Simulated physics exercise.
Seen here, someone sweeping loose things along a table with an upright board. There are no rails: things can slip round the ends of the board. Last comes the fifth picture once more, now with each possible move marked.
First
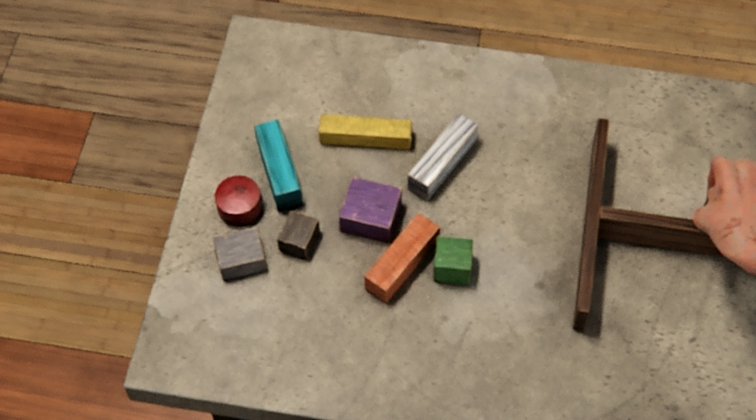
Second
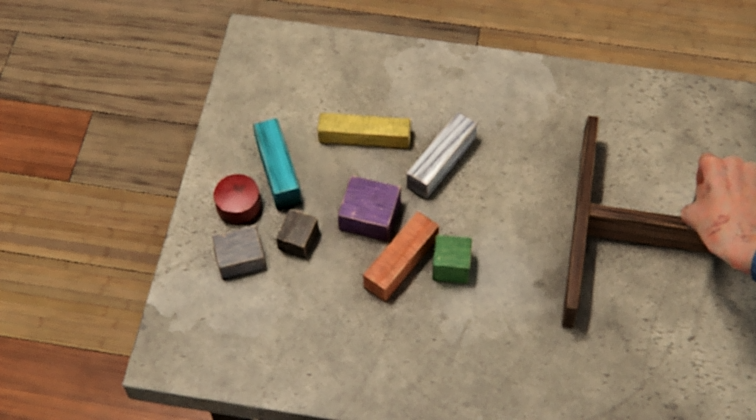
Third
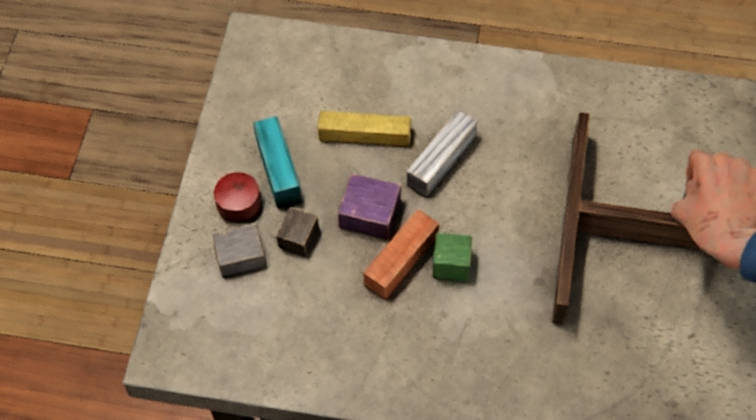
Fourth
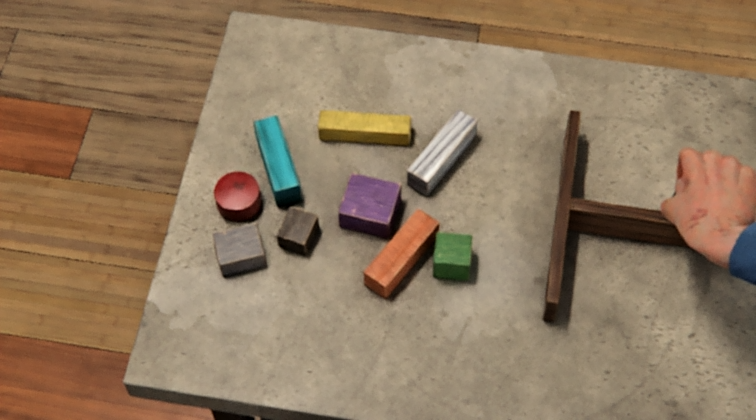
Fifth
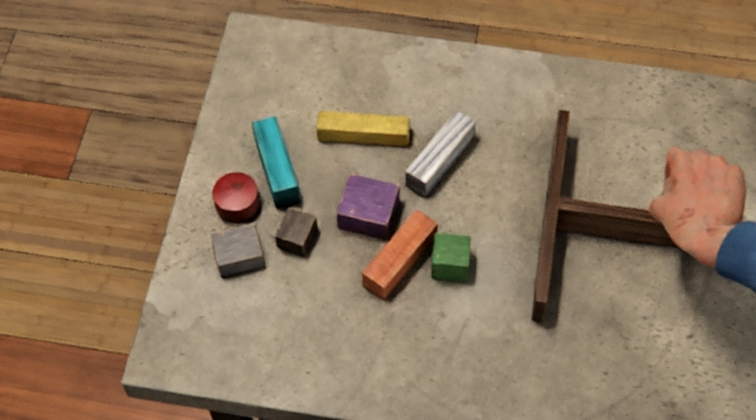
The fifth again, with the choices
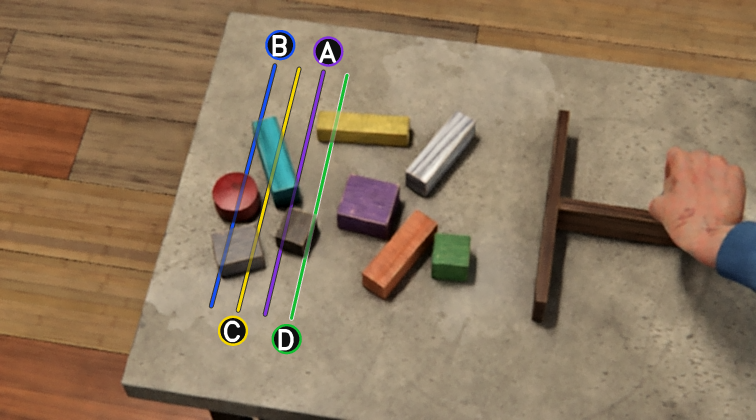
A hand sliding an upright dark wooden board slowly leftward across a grey table toward scattered coloured blocks that stay still.
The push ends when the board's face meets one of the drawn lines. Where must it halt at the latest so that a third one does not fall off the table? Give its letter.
C is the last line within the limit.
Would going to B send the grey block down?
By then, yes.
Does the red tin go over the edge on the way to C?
Yes.
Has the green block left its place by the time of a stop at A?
Yes.
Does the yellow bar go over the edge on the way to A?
No.
On the marked copy, A at (296, 187); B at (245, 179); C at (270, 183); D at (321, 190).
With C. Early on, board (451, 187); white stick (433, 152); orange bar (381, 253).
Further on, board (349, 172); red tin (224, 198); grey block (216, 253).
At the end, board (272, 162); turquoise stick over the edge; red tin over the edge; two fallen.
As for the rest, A is within the limit but short; B drops five; D is within the limit but short.
